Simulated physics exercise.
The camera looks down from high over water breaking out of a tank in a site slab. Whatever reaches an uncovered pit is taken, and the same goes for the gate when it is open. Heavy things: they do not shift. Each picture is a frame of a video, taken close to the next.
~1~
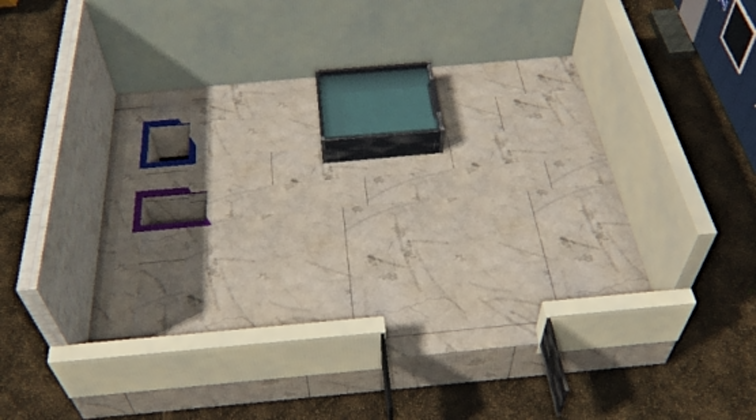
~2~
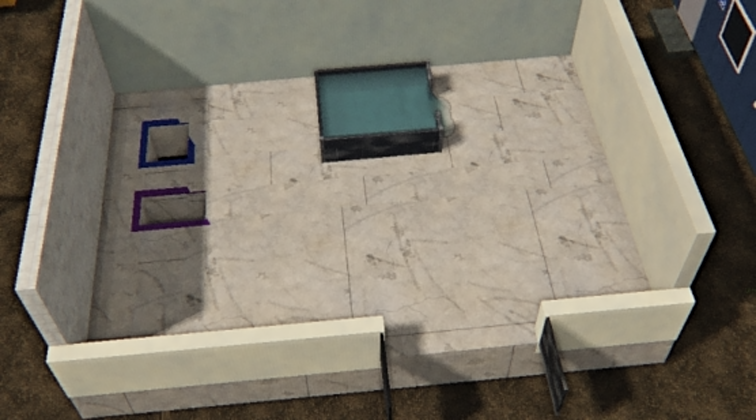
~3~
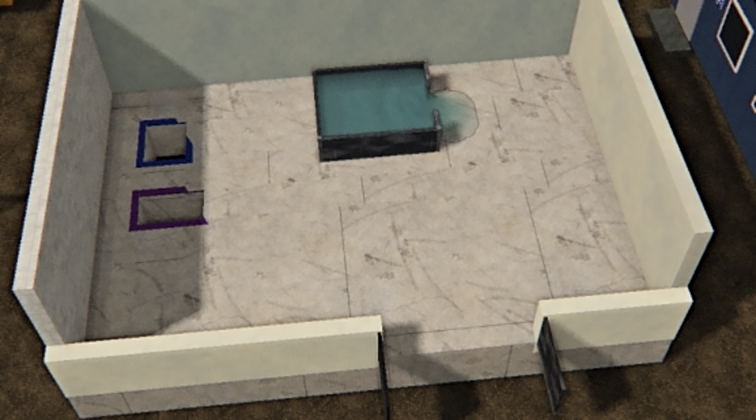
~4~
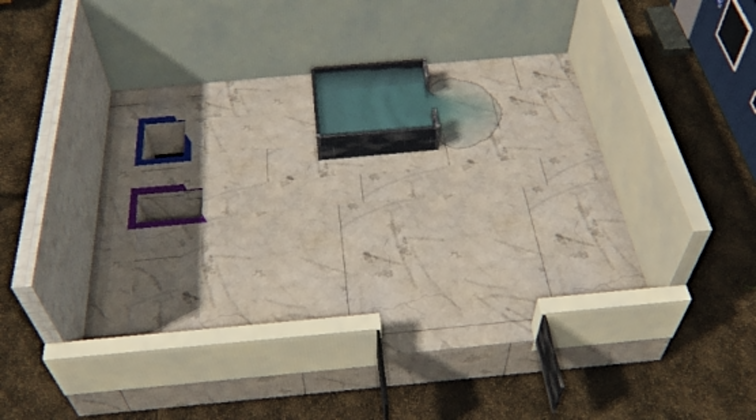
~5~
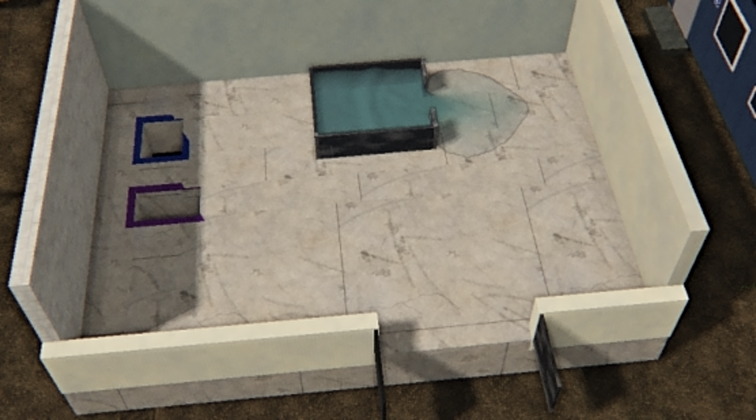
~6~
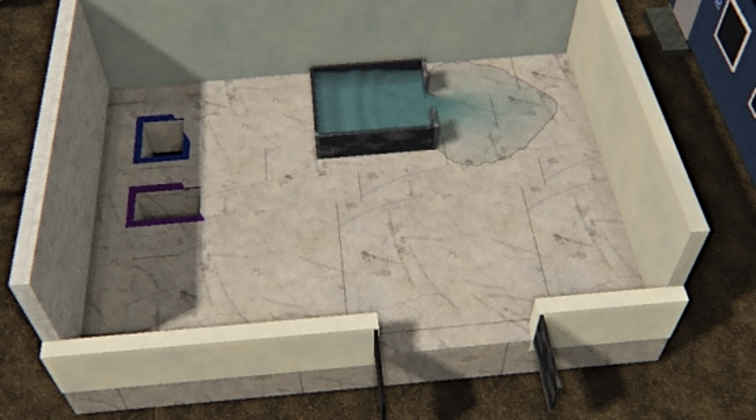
Water pouring through a gap in the right side of a dark-walled tank, spreading rightward across a pale walled slab.
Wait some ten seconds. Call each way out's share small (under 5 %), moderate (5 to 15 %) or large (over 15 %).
The gate's share is moderate. The purple pit's share is small. The blue pit's share is small.
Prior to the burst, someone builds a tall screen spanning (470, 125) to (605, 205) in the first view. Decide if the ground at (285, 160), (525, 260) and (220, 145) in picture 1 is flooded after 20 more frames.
Running through them in order, the first comes out free from flooding, the second taken by the flood and the last free from flooding.
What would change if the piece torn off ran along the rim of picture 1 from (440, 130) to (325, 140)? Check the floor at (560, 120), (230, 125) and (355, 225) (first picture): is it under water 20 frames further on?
Well, the first is missed by the spill, the next missed by the spill, the last hit by the spill.
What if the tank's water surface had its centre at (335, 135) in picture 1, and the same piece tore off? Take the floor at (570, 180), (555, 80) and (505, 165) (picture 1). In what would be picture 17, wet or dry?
One after the other: Wet, awash, flooded.
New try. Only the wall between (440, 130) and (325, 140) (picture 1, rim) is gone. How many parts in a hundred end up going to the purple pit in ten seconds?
About 8 percent ends up in the purple pit, by my reckoning.
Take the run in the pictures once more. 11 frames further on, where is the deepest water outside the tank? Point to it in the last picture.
I would choose the pixel (576, 80).
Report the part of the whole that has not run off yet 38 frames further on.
Near 100 percent, give or take.
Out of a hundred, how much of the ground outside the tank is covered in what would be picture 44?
It comes out near 40 percent.
A moment on, water covers 15 % of the floor; the gate 0 %, the purple pit 0 %, the blue pit 0 %.
Next, water covers 20 % of the floor; the gate 0 %, the purple pit 0 %, the blue pit 0 %.
Then, water covers 25 % of the floor; the gate 0 %, the purple pit 0 %, the blue pit 0 %.
Later, water covers 40 % of the floor; the gate 1 %, the purple pit 0 %, the blue pit 0 %.
In the end, water covers 60 % of the floor; the gate 9 %, the purple pit 0 %, the blue pit 1 %.
